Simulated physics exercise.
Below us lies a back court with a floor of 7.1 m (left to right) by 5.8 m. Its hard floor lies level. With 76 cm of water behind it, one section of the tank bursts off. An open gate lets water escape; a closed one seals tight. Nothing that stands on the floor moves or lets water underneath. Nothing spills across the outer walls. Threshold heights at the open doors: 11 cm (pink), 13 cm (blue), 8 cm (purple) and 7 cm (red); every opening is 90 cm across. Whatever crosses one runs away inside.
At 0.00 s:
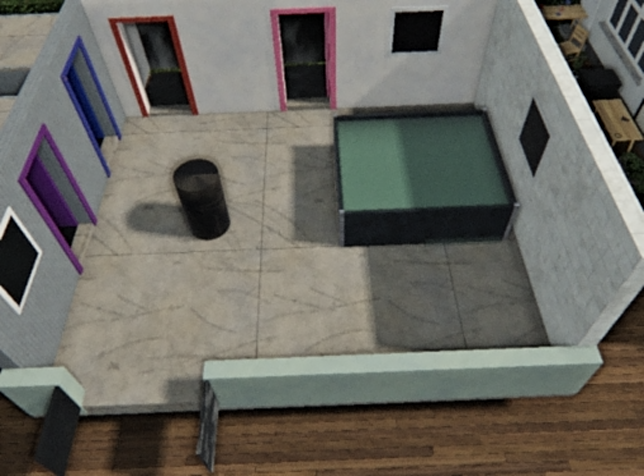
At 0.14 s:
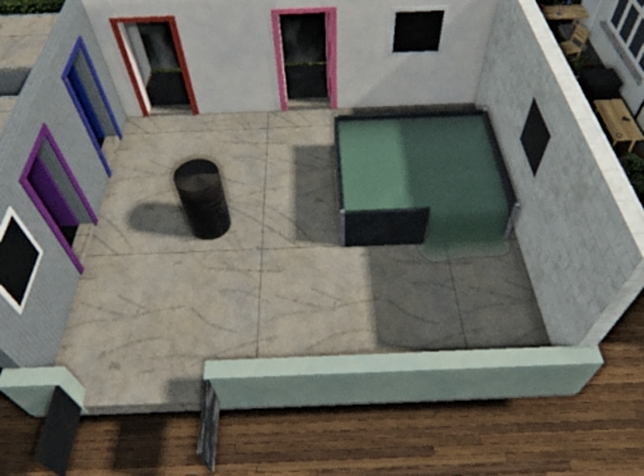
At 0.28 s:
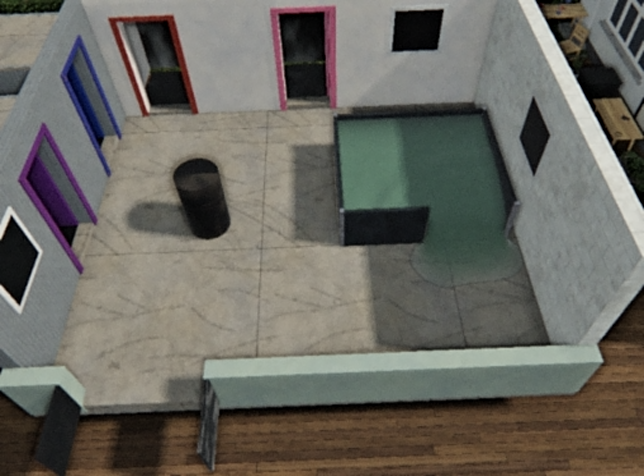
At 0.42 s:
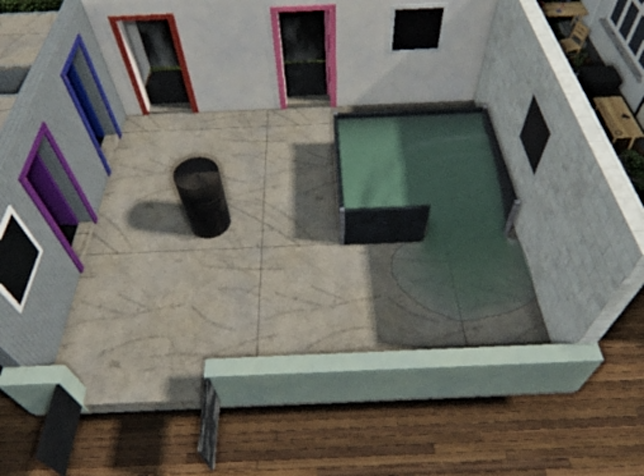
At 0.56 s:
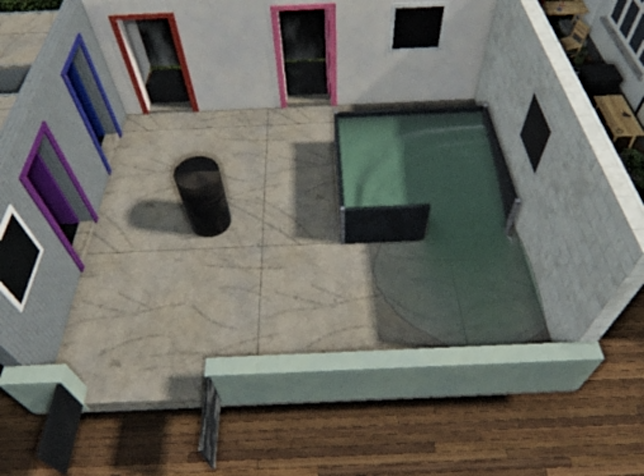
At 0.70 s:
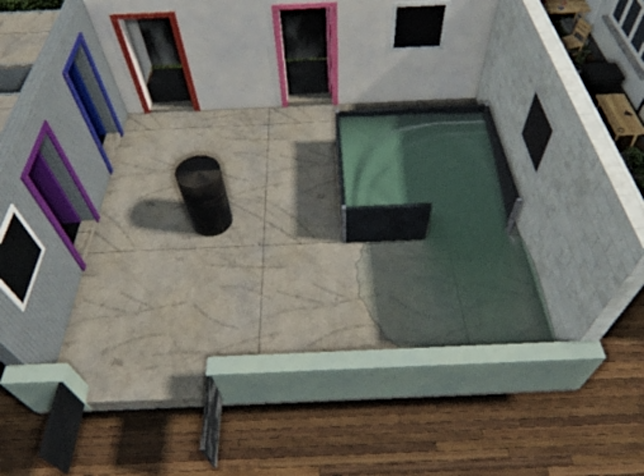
Walled back court with coloured doorways, part of a green water tank's front giving way and water spreading across the pale floor.
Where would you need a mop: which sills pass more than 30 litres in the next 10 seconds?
The water let in: At the pink door it keeps below the limit; at the blue door it stays under the limit; at the purple door it goes over the limit; at the red door it goes over the limit.
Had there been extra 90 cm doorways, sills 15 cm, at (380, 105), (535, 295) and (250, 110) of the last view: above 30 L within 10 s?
In that order: Under, above, not over.
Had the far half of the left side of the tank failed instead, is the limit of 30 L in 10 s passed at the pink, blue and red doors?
Then: Pink below, blue past it, red over.
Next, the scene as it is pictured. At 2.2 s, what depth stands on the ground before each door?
In cm: Pink 0, blue 0, purple 0, red 0.
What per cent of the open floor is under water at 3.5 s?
About 60 per cent.
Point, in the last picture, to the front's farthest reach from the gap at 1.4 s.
At about (310, 376).
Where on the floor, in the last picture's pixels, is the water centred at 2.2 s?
Near (429, 237).
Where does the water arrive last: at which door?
Last comes the pink one.
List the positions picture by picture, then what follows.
The first frame shows still water, 76 cm deep, in the tank at (418, 161).
In the second frame, water pours out at (466, 228) and has run 0.7 m, to (424, 253); typically 10 cm deep outside, 76 cm at the tank's back.
In the third frame, water pours out at (465, 229) and has run 1.0 m, to (433, 279); typically 13 cm deep outside, 76 cm at the tank's back.
In the fourth frame, the front is at (452, 315), 1.5 m from the gap at (465, 229); 2.4 m2 of floor is under water; 76 cm left at the back of the tank.
In the fifth frame, water pours out at (465, 228) and has run 2.0 m, to a hidden place; typically 8 cm deep outside, 75 cm at the tank's back.
In the sixth frame, the front is at a hidden place, 2.5 m from the gap at (467, 227); 5.1 m2 of floor is under water; 68 cm left at the back of the tank.
After 1.4 s water covers 15 % of the floor and is deepest (67 cm) near (553, 353); pink door not reached, blue door not reached, purple door not reached, red door not reached.
After 2.2 s water covers 25 % of the floor and is deepest (57 cm) near (544, 366); pink door not reached, blue door not reached, purple door not reached, red door not reached.
After 3.5 s water covers 60 % of the floor and is deepest (36 cm) near (518, 367); pink door not reached, blue door not reached, purple door not reached, red door not reached.
After 6.0 s water covers 85 % of the floor and is deepest (24 cm) near (526, 269); pink door not reached, blue door 7 cm at the sill, 0 L in, purple door 18 cm at the sill, 127 L in, red door 17 cm at the sill, 12 L in.
After 10.0 s water covers 100 % of the floor and is deepest (16 cm) near (125, 128); pink door 8 cm at the sill, 0 L in, blue door 9 cm at the sill, 0 L in, purple door 11 cm at the sill, 204 L in, red door 15 cm at the sill, 155 L in.
